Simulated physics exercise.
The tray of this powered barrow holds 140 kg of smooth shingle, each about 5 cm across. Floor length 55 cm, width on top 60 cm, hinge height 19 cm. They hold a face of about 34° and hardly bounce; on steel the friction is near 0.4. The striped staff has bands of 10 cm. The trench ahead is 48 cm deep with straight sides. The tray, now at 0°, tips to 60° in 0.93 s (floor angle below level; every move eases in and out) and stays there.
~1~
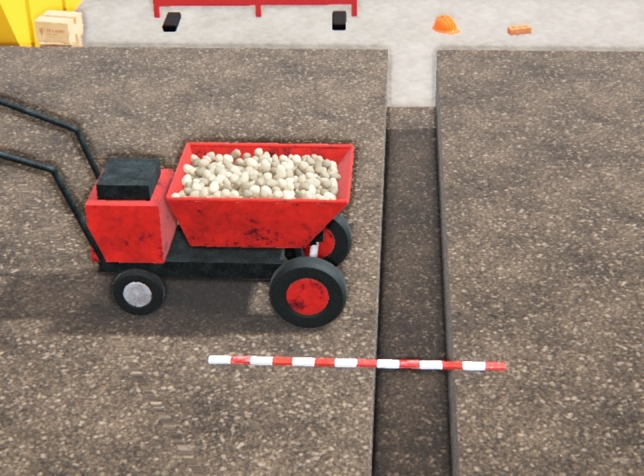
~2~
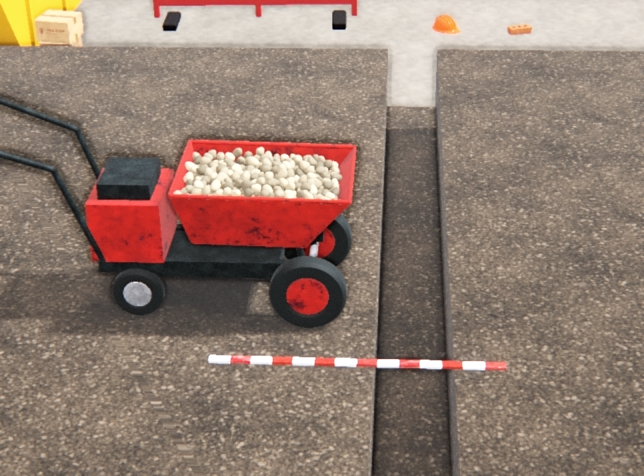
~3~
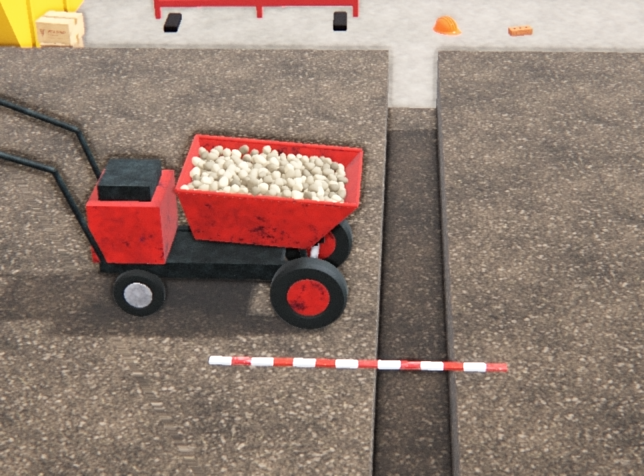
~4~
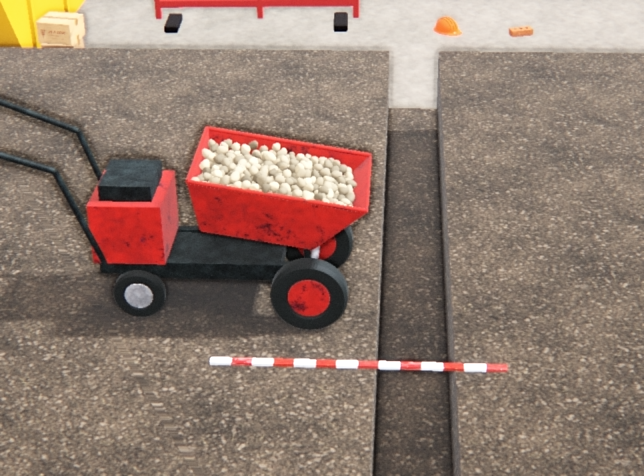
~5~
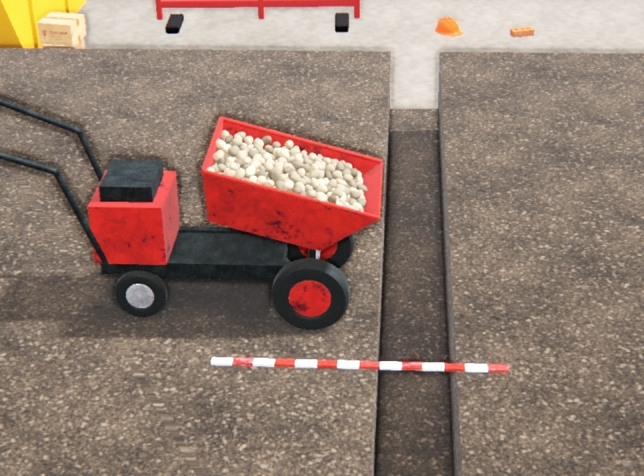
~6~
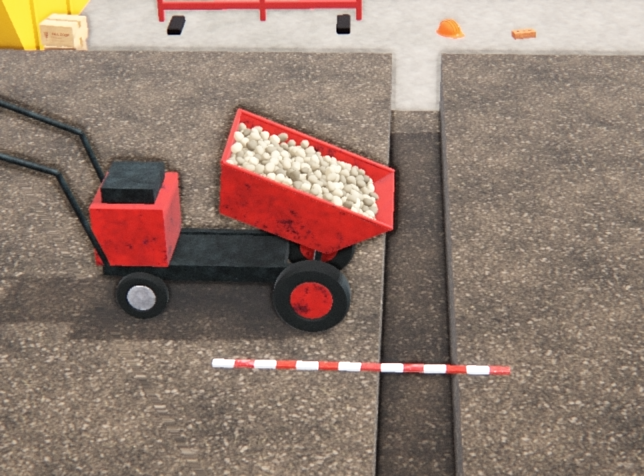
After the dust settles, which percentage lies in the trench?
Roughly 41 per cent ends in the trench.
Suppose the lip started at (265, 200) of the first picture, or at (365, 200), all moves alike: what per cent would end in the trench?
First some 75, then 25 per cent.
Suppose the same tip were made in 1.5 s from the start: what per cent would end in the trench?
In that case some 50 per cent.
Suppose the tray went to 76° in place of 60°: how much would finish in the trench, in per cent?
In that case some 40 per cent.
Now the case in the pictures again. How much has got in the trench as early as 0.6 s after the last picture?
Some 10 per cent.
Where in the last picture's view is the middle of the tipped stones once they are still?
Their middle is at about (467, 301).
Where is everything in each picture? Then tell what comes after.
Lip at (348, 202), floor tilted 0°, highest stones at (278, 166), in the first picture.
The tray is at 1°, its lip at (350, 202); the top of the load is at (268, 166), in the second picture.
Lip at (357, 206), floor tilted 4°, highest stones at (238, 163), in the third picture.
Lip at (367, 211), floor tilted 9°, highest stones at (220, 155), in the fourth picture.
Lip at (379, 218), floor tilted 16°, highest stones at (229, 145), in the fifth picture.
Lip at (392, 228), floor tilted 23°, highest stones at (245, 137), in the sixth picture.
Then, 0.3 s after the last picture the floor is at 51°, 100 % in the tray; the foremost stones are at (414, 248).
Then, 0.6 s after the last picture the floor is at 60°, 76 % in the tray, 10 % in the trench, 14 % past the trench; the foremost stones are at (496, 299).
Then, 1.0 s after the last picture the floor is at 60°, 42 % in the tray, 14 % in the trench, 45 % past the trench; the foremost stones are at (611, 312).
Then, 2.9 s after the last picture the floor is at 60°, 12 % in the tray, 41 % in the trench, 47 % past the trench; the foremost stones are past the picture's edge.
